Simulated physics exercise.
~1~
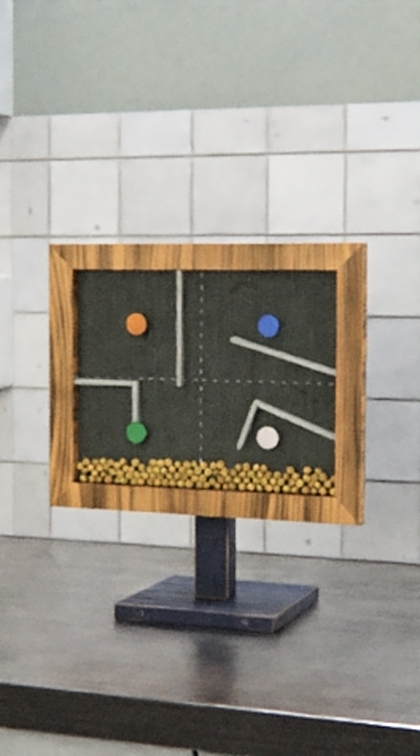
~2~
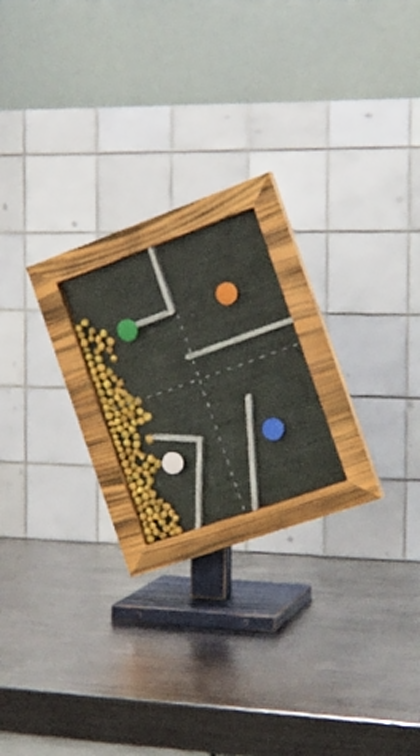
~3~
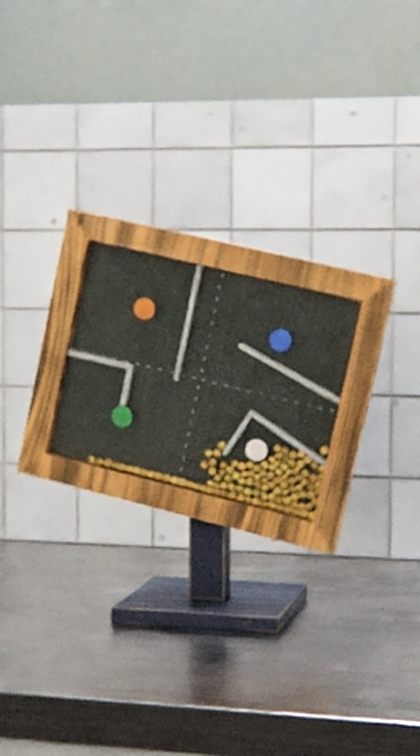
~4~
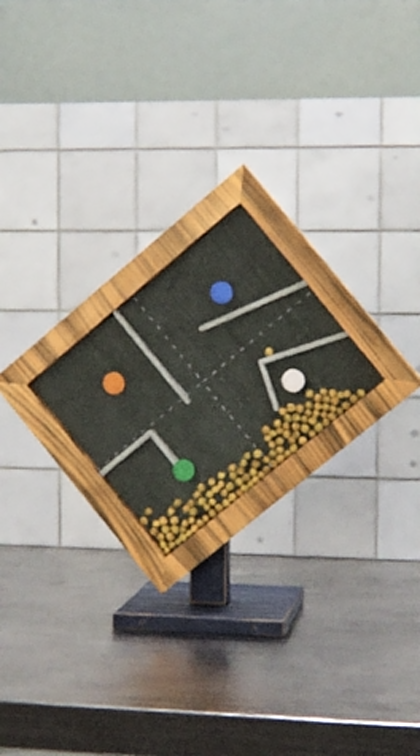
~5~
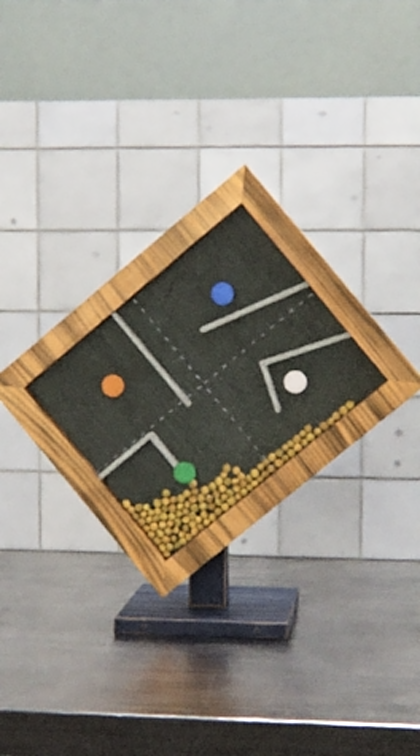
On a dark counter before a pale tiled wall, a wood-framed case stands upright on a dark pedestal, small tan beads spread evenly along its floor beneath orange, blue, green and white dots. The case swings steeply clockwise, and the beads slump against the side that is now at lower left, between the green and white dots. It swings back until only slightly tilted, with most beads heaped around the white dot at lower right. It continues anticlockwise to a strong opposite tilt, and the beads stretch along the sloping edge. With the case still, they slide down left, ending mostly piled below the green dot, a thin trail reaching up right.
